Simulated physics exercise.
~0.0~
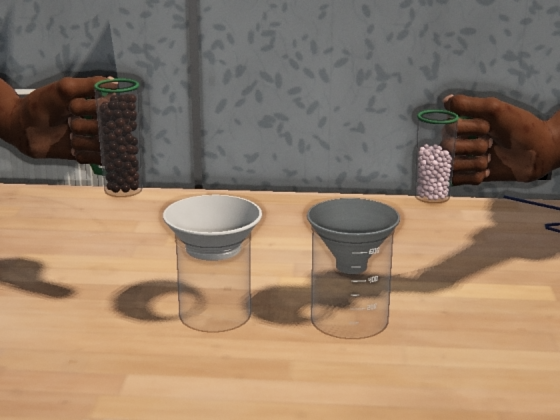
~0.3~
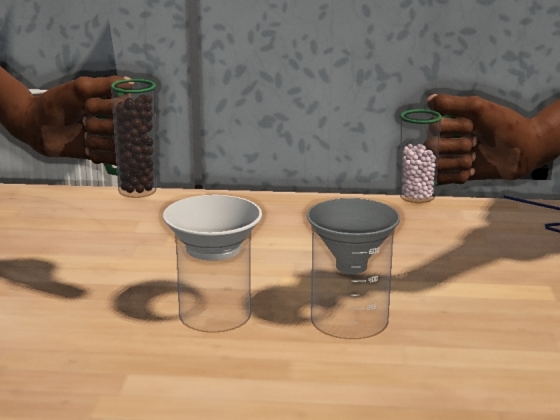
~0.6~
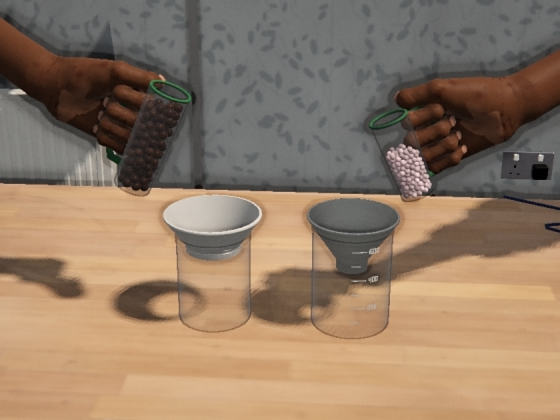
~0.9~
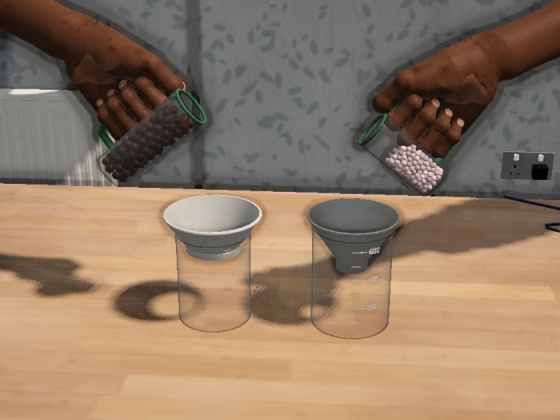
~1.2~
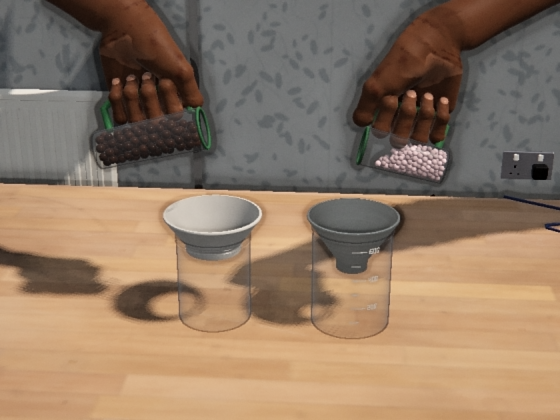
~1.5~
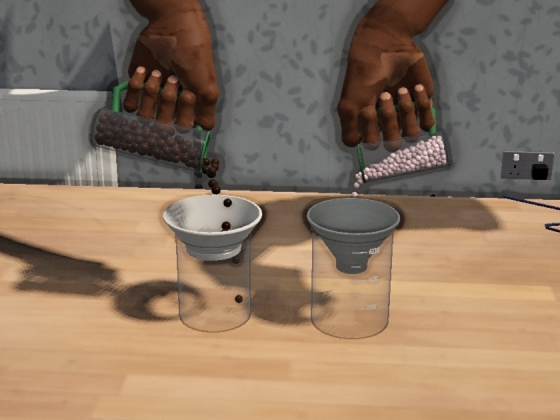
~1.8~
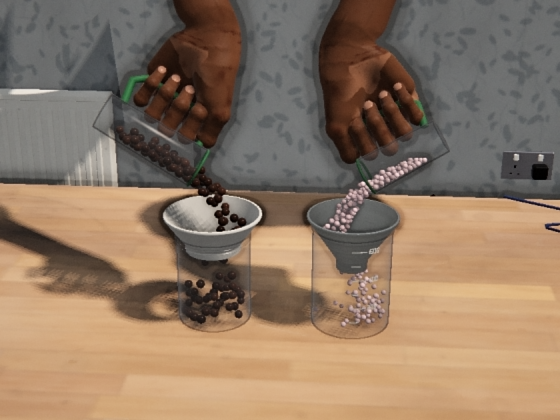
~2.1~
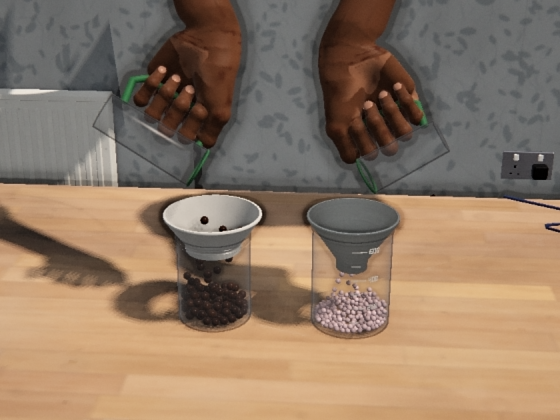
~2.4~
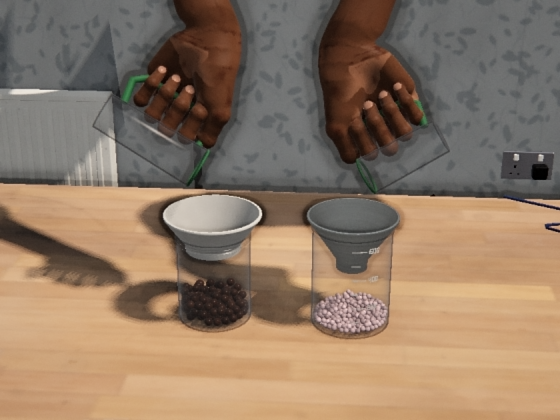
In this clip, two hands tip a cup of dark brown balls and a cup of smaller pale pink beads over a light funnel and a dark grey funnel, and the contents pour through until both cups are empty and everything rests in the clear jars below.
